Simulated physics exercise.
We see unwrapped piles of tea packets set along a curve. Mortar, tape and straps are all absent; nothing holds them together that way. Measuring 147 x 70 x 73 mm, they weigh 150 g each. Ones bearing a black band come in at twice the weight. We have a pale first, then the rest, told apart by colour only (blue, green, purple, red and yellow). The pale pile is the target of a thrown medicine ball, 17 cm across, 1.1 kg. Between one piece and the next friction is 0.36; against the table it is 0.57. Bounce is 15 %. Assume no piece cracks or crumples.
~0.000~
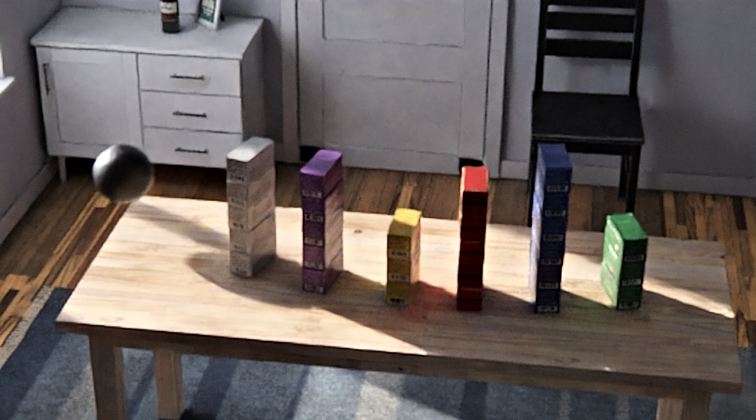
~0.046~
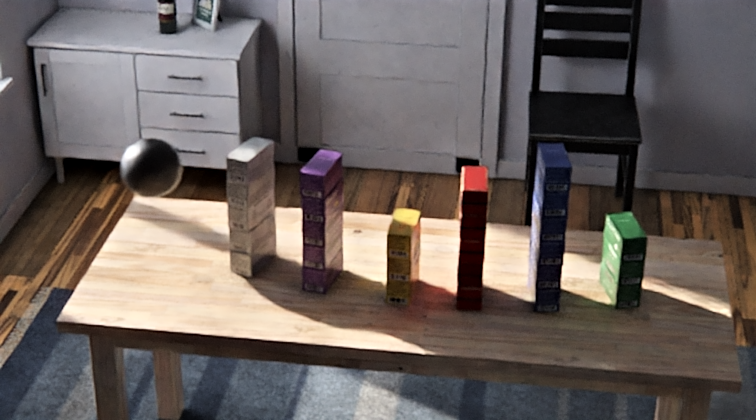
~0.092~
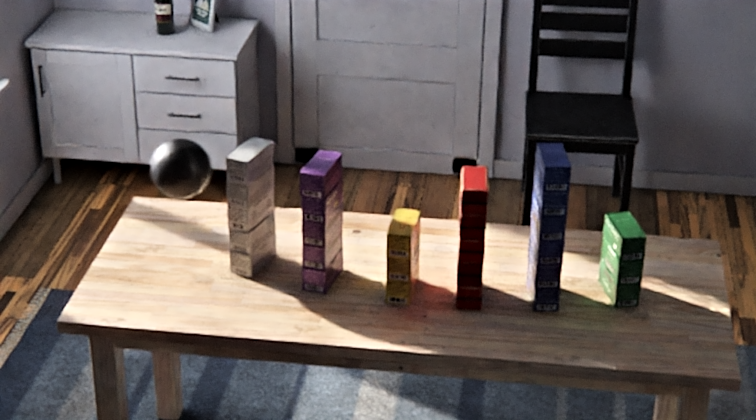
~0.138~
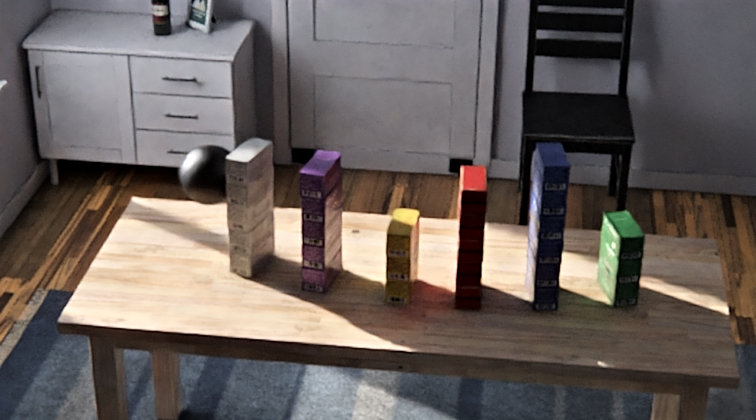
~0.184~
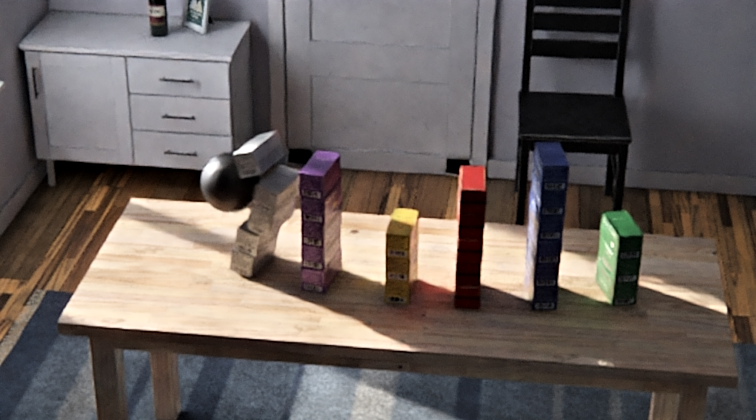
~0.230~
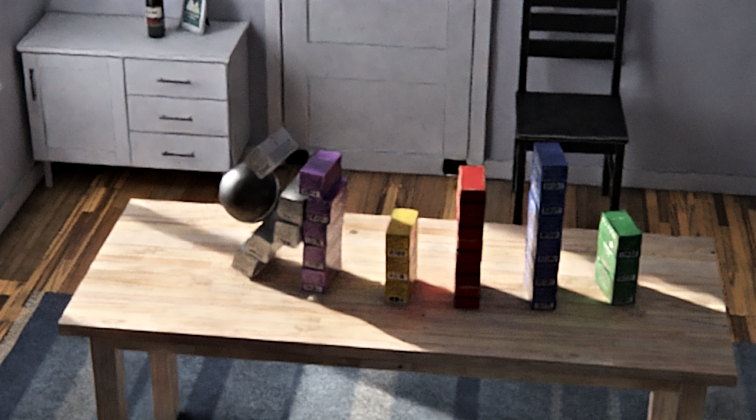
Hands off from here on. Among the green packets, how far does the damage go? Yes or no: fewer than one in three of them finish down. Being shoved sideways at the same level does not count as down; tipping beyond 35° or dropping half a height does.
Yes.
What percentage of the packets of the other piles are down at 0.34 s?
At that instant, 0 percent.
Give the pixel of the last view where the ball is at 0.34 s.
I'd put it somewhere around (289, 226).
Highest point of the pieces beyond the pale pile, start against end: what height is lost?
I make it close to 0 cm.
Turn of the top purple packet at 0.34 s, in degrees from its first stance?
At that moment, roughly 20 degrees.
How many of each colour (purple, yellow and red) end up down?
Count - purple = 5; yellow = 2; red = 0.
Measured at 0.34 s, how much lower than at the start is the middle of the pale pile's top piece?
Drop so far: Roughly 0 cm.
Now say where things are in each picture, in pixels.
In the first picture (each place is the centre of the face we see best; the camera moves round a little), ball (124, 174) 33 cm from contact, 2.5 m/s; top green packet (627, 225); top blue packet (558, 181); the others all in place.
The second picture shows ball (152, 168) 23 cm from contact, 2.3 m/s; top green packet (627, 225).
The third picture shows ball (181, 168) 13 cm from contact, 2.2 m/s; top green packet (626, 224).
The fourth picture shows ball (211, 175) 26 mm from contact, 2.2 m/s; top green packet (624, 223).
The fifth picture shows ball (231, 183) after contact, 1.4 m/s; top green packet (623, 223); the others all in place.
The sixth picture shows ball (250, 193) after contact, 1.2 m/s; top green packet (622, 222); top purple packet (321, 162); steepest lean 3°, the packet at (319, 211); 2 have shifted.
By 0.34 s, 5 of the pale pile down; none of the 3 green packets down (0 of 22 in all colours); top green packet unmoved; top purple packet tilted 20°.
By 0.56 s, 5 of the pale pile down; none of the 3 green packets down (5 of 22 in all colours); top green packet unmoved; top purple packet tilted 18°, 12 cm lower.
When it is over (2.0 s), 5 of the pale pile down; none of the 3 green packets down (7 of 22 in all colours); top green packet unmoved; top purple packet tilted 15°, 13 cm lower. That is 0 per cent. In pixels of the last frame, middles, top green packet near (620, 234), top purple packet near (397, 238).
